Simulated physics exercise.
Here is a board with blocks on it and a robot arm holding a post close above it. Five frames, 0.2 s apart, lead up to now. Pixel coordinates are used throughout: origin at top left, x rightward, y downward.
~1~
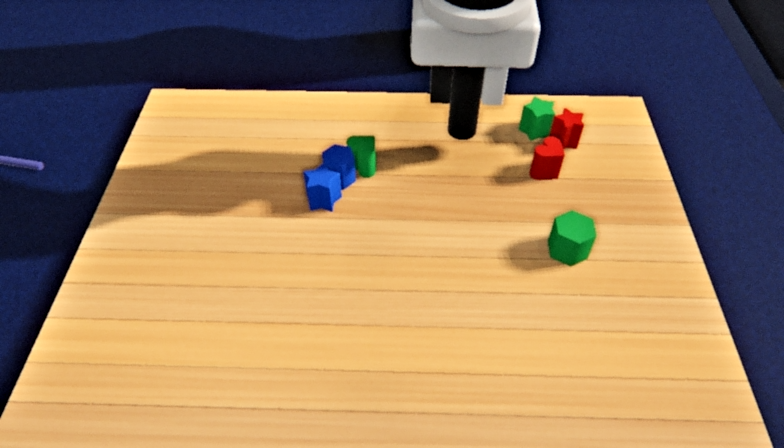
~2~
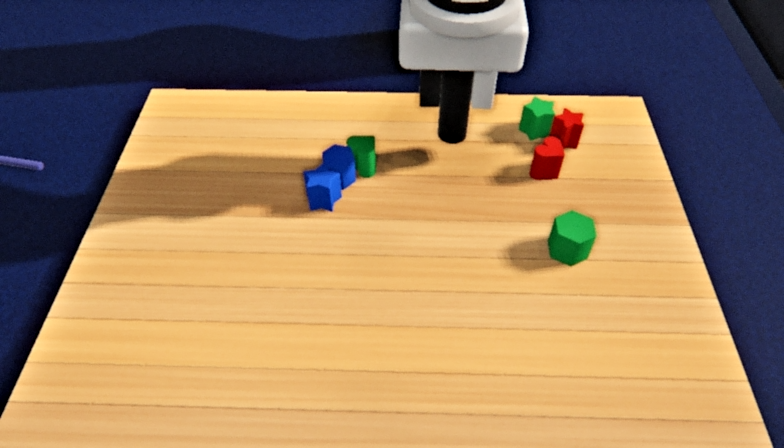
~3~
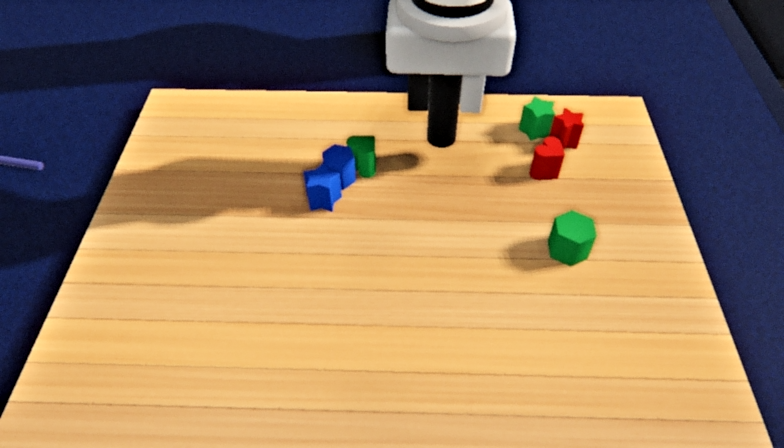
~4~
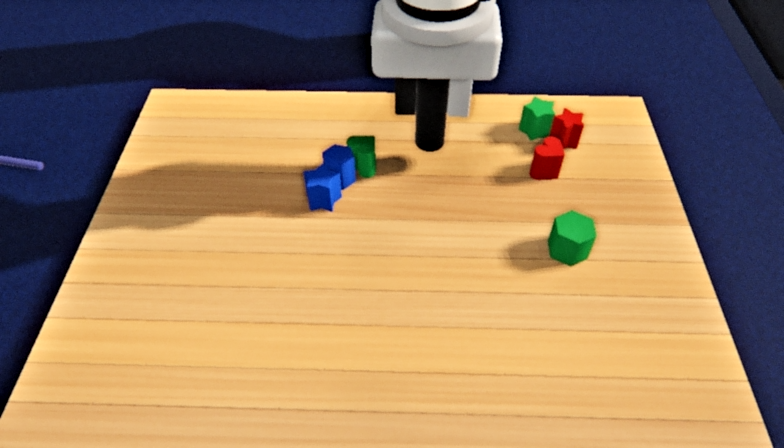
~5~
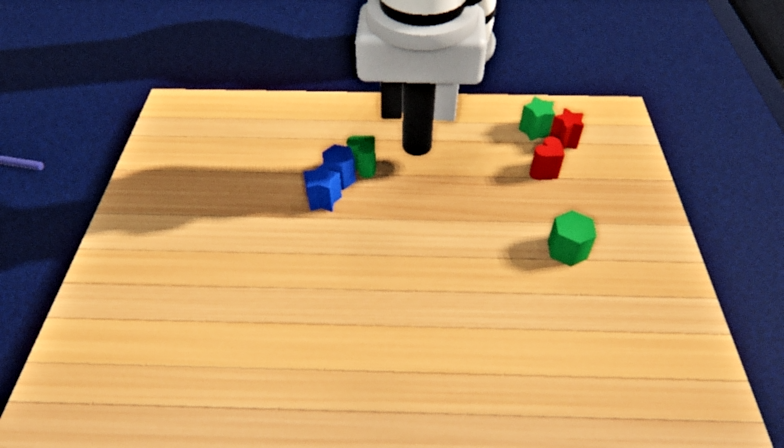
The clip opens on a wooden board with blue, green and red blocks in two loose groups and a green block apart, while a robot arm holds a dark post near the far edge. The arm moves the post a short way left and slightly nearer the viewer, and the blocks stay still.
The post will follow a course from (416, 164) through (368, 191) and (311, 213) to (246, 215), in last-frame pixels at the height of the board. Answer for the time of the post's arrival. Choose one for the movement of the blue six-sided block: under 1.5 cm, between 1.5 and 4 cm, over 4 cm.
Within 1.5 cm.
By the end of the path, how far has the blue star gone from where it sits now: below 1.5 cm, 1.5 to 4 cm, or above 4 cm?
It ends farther than 4 cm from its spot.
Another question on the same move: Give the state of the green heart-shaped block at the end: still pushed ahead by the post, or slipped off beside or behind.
It comes off the post's front.
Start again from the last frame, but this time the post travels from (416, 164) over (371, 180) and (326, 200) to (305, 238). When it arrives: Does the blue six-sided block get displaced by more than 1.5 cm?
The answer is yes.
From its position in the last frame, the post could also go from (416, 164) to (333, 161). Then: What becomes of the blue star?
In the end it has been moved.
What follows on the original path. One third of the way, post at (365, 174); green heart-shaped block at (359, 143), turned 20° clockwise.
Two thirds of the way, post at (306, 195); blue star at (282, 177); green heart-shaped block at (359, 143), turned 20° clockwise.
At the end, post at (241, 197); blue star at (246, 170), turned 70° clockwise; blue six-sided block unmoved; green heart-shaped block at (359, 143), turned 20° clockwise.
